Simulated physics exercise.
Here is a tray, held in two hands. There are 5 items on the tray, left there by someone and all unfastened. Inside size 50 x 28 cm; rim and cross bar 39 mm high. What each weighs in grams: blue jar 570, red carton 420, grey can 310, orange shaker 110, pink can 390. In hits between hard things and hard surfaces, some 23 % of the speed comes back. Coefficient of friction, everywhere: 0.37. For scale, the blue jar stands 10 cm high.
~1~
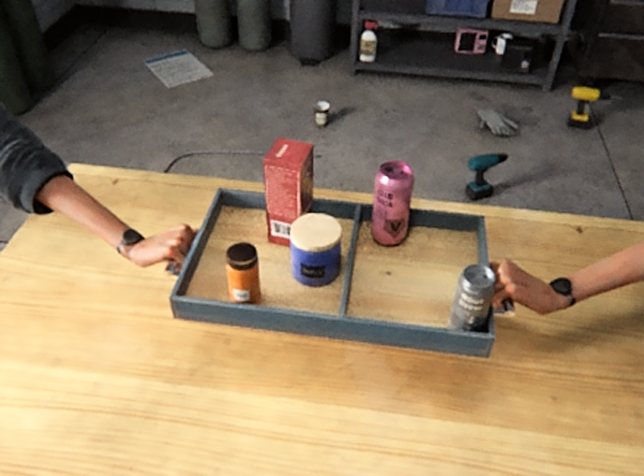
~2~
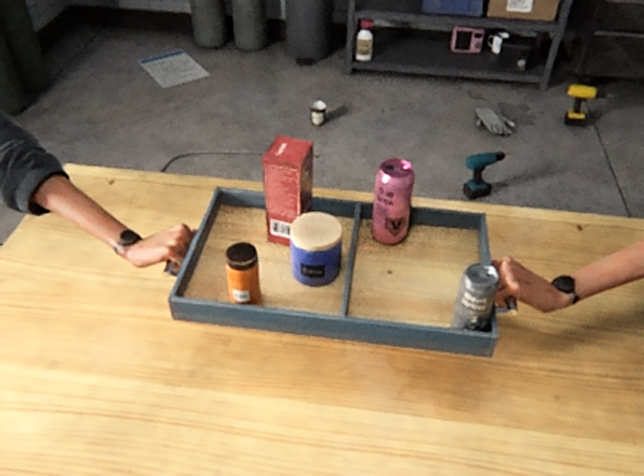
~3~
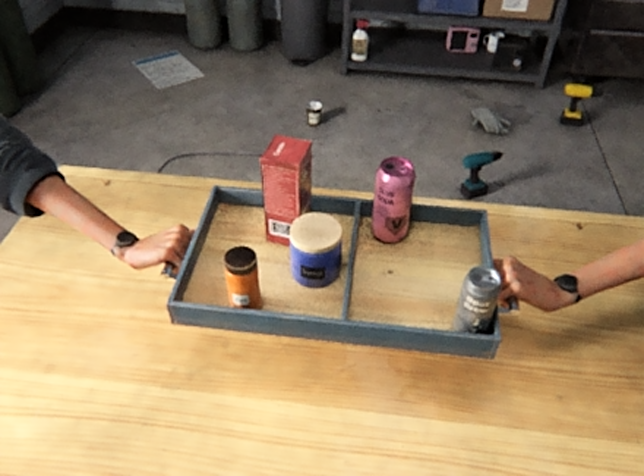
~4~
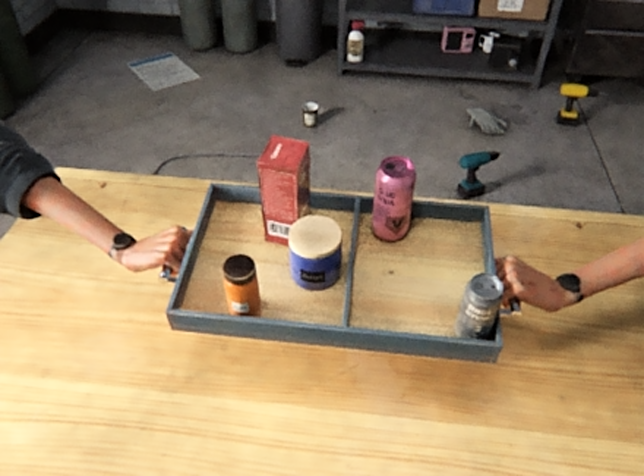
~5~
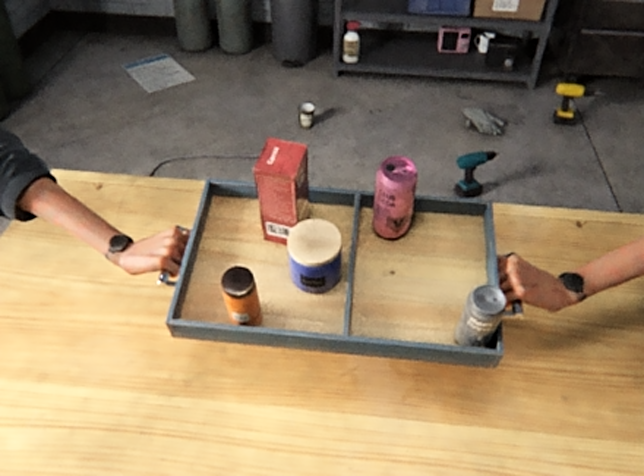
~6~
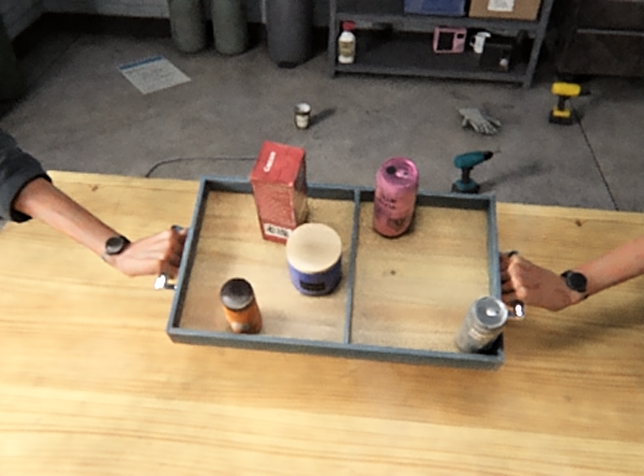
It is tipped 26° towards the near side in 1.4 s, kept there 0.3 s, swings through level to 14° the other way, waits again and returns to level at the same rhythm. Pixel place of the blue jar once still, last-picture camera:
About (312, 291).
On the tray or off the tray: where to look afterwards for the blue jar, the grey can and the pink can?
Afterwards, the blue jar stays on its support, the grey can stays on its support, and the pink can leaves its support.
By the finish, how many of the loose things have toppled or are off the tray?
So, 3 in all.
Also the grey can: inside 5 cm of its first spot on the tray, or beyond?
Outcome for the grey can: In place.
Then, 0.70 s after the last picture, tilt 26°, near edge down; blue jar slid 9 cm near (310, 317); red carton tipped 4° from how it sat; pink can slid 16 cm.
Then, 1.40 s after the last picture, tilt 11°, near edge down; pink can now off the tray; blue jar slid 9 cm near (311, 303); red carton tipped 66° from how it sat.
Then, 2.10 s after the last picture, tilt 14°, far edge down; red carton now off the tray; blue jar slid 9 cm near (313, 274); orange shaker tipped 64° from how it sat.
At rest, off the tray, red carton and pink can; tipped over on the tray, orange shaker; not toppled but over 5 cm from the start, blue jar; grey can in place, give or take 5 cm. Seen from the same camera at the end, blue jar near (312, 291).
